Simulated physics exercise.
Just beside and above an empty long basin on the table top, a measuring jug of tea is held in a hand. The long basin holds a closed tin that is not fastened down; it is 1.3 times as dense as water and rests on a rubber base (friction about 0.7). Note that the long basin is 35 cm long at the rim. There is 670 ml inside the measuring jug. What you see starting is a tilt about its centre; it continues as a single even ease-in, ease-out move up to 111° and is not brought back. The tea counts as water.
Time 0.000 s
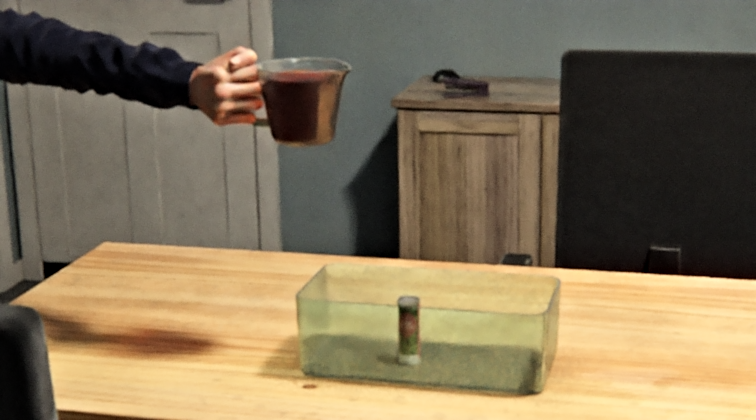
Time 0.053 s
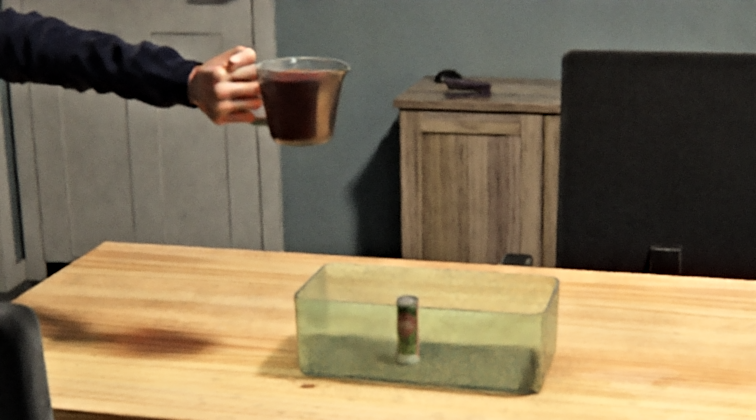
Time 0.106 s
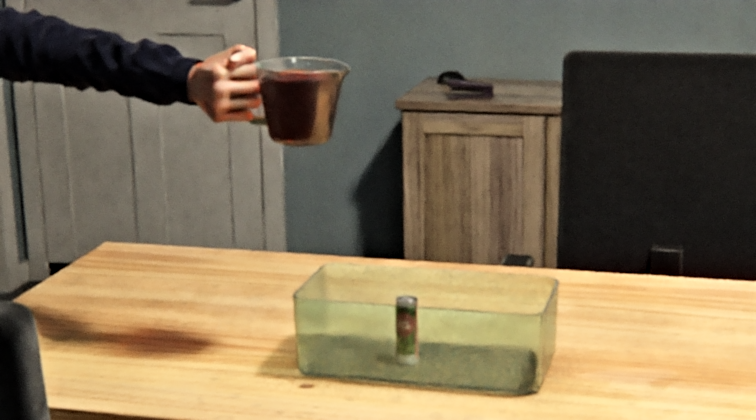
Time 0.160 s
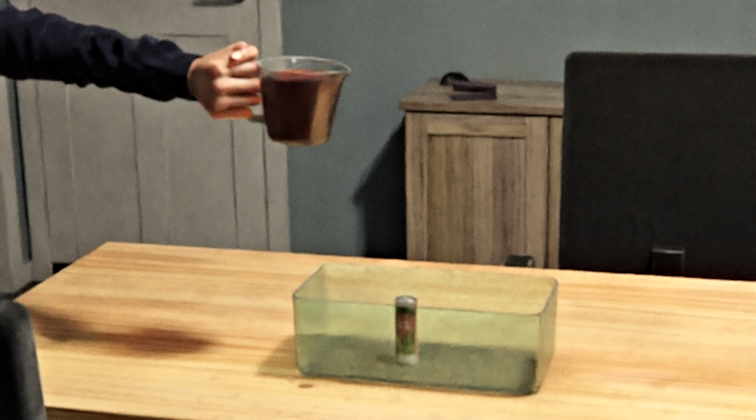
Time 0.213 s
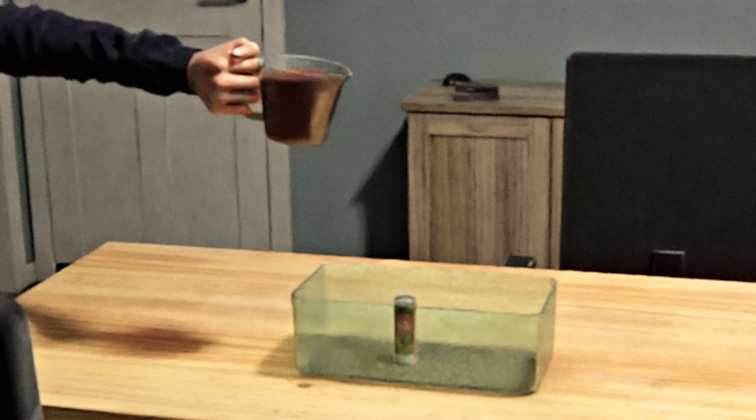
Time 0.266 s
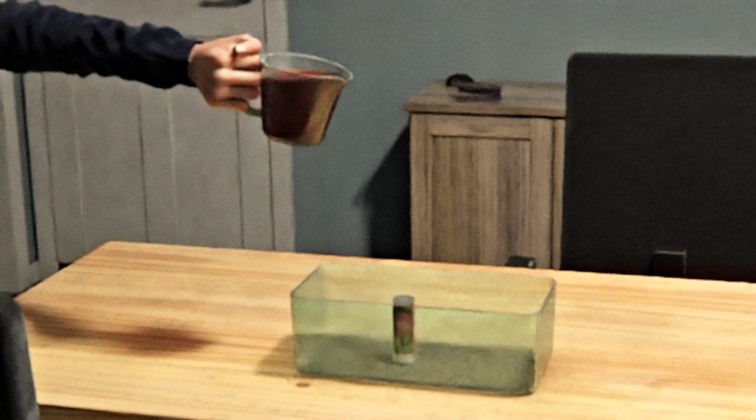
A hand at the left holds a glass jug of dark liquid above a wooden table and slowly tilts it slightly to the right, while a small tin stands still inside a clear, greenish long basin below.
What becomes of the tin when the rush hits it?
The tin stays upright.
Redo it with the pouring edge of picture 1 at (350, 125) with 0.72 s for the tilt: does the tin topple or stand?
Then it tips over.
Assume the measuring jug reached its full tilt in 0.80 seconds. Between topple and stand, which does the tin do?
Well, the tin simply tips.
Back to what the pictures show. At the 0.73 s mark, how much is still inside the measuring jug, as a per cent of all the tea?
I reckon about 68 in a hundred is still held.
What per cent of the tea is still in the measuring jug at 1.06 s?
Roughly 10 per cent.
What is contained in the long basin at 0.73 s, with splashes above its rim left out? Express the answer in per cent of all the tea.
I'd put it near 4 percent.
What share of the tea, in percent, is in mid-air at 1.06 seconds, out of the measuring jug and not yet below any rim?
In-air share: About 26 %.
By 0.73 s the tilt is 66° and 67 per cent is still to pour; the tin stands where it began.
By 1.06 s the tilt is 102° and 9 per cent is still to pour; the tin stands where it began.
By 1.42 s the tilt is 111° and 0 per cent is still to pour; the tin stands where it began.
By 1.80 s the tilt is 111° and 0 per cent is still to pour; the tin stands where it began.
At rest the tin stands where it began.
